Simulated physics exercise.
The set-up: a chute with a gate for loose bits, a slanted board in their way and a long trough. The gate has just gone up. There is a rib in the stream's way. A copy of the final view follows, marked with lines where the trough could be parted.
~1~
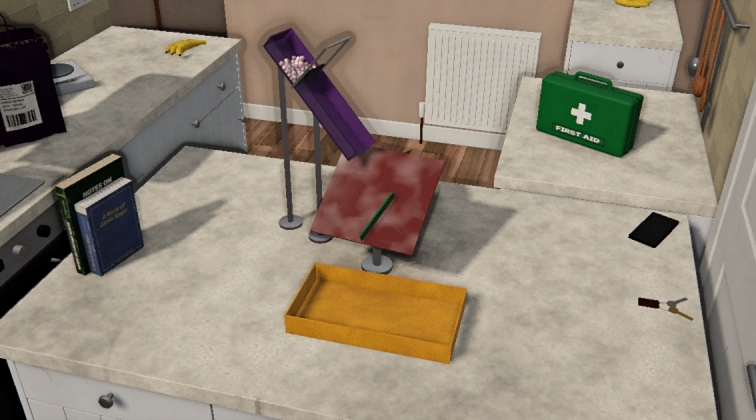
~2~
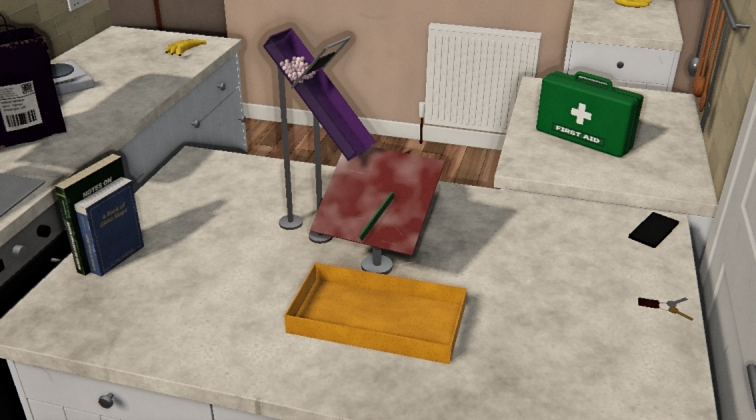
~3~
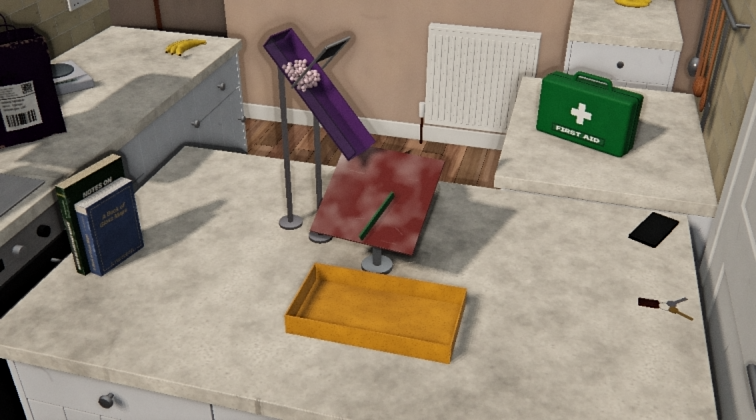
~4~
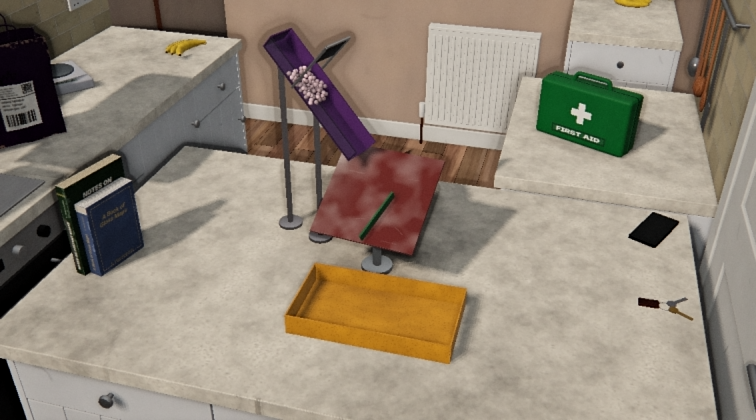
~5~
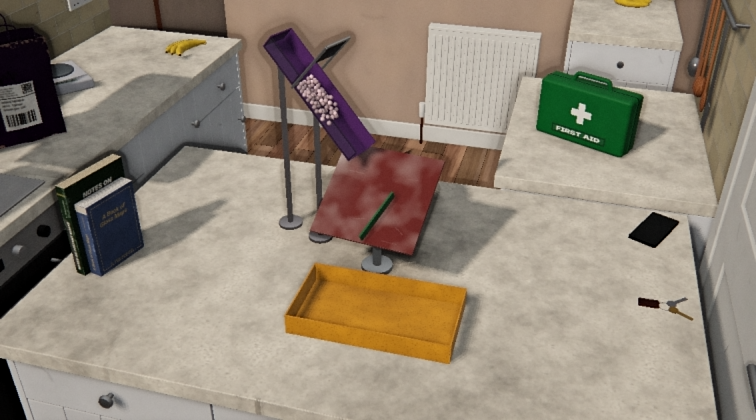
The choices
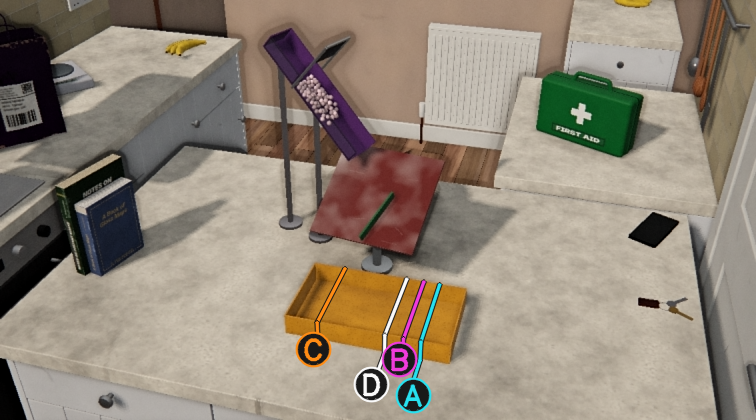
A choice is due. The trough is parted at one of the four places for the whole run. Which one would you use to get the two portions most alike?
I would pick line C.
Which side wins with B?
Left.
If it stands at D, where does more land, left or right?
More lands on the left.
On the marked copy, line A crosses the front rim at (421, 341); line B crosses the front rim at (403, 337); line C crosses the front rim at (317, 321); line D crosses the front rim at (385, 334).
Choosing A, of what is caught, the bulk on the left of the divider, a small share on the right.
Choosing B, of what is caught, the bulk on the left of the divider, close to a quarter on the right.
Choosing C, of what is caught, close to a third on the left of the divider, close to two thirds on the right.
Choosing D, of what is caught, the bulk on the left of the divider, close to a quarter on the right.
